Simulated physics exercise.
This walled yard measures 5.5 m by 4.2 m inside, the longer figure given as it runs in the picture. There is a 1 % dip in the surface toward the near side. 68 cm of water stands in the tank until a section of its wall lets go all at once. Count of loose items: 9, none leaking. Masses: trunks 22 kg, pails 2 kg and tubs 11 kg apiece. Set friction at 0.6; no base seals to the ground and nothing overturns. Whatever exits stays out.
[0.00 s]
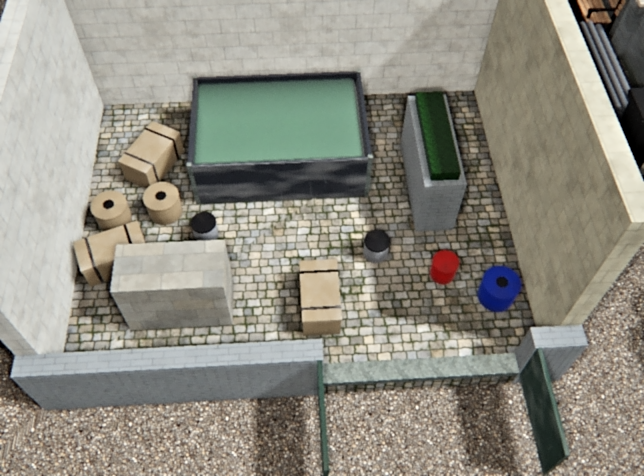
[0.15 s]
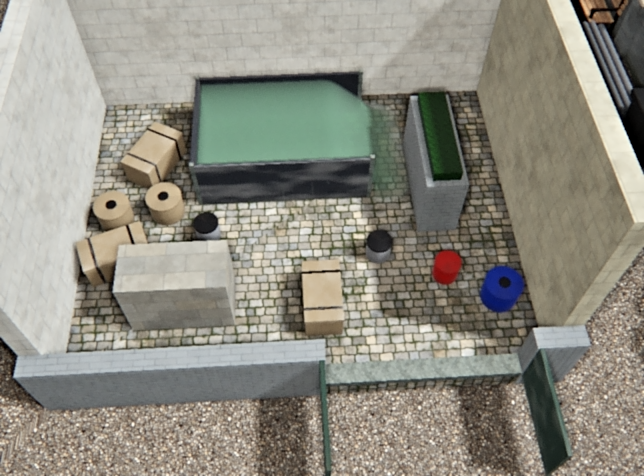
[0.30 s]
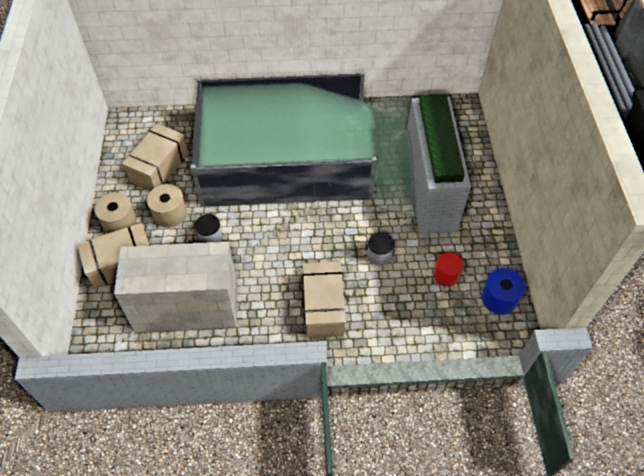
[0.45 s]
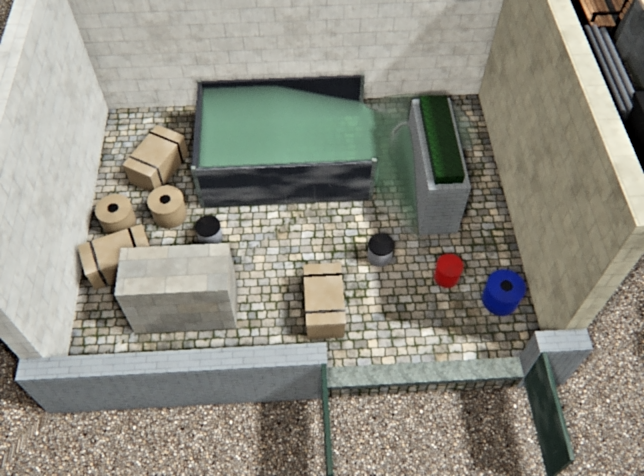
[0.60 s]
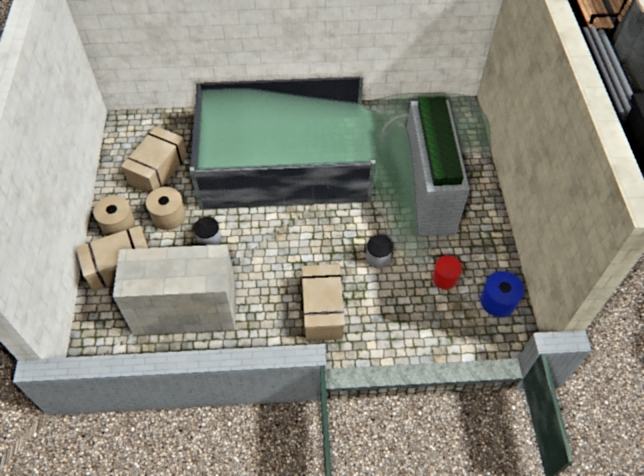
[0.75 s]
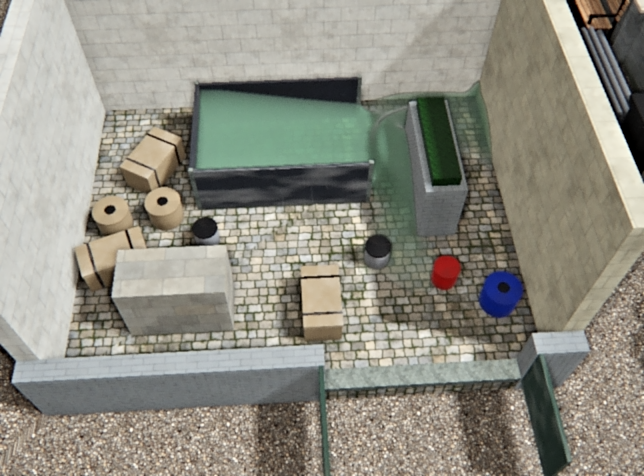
Walled cobbled yard with green water pouring from the right side of a dark tank and spreading around a hedge-topped block, objects unmoved.
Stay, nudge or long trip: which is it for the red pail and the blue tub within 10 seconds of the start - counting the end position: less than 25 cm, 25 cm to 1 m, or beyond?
Result: The red pail ends up well away. The blue tub ends up well away.
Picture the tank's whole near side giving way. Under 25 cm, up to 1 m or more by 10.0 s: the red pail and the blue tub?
The red pail is swept away, the blue tub drifts a bit.
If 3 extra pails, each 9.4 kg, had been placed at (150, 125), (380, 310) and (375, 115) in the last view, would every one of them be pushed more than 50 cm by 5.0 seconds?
Taking them in order: Not far enough, far enough and far enough.
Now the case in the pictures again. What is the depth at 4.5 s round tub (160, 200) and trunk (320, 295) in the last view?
Some 1 cm at the first, some 5 cm at the second.
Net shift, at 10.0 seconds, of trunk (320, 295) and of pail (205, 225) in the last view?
Respectively: 80 cm / 30 cm.
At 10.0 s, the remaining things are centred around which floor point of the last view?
Mean floor pixel: About (174, 238).
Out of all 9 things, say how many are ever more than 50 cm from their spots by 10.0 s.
Count: 4.
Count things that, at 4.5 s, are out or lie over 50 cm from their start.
By my tally, 4.
After 2.0 s the red pail is near (475, 304), 0.6 m from its start, afloat; the blue tub is near (504, 288), 0.0 m from its start, aground; 1 of 9 are out; 1 afloat.
After 4.5 s the red pail has gone out; the blue tub has gone out; 3 of 9 are out; 0 afloat.
After 7.0 s the red pail has gone out; the blue tub has gone out; 3 of 9 are out; 0 afloat.
After 10.0 s the red pail has gone out; the blue tub has gone out; 3 of 9 are out; 1 afloat.
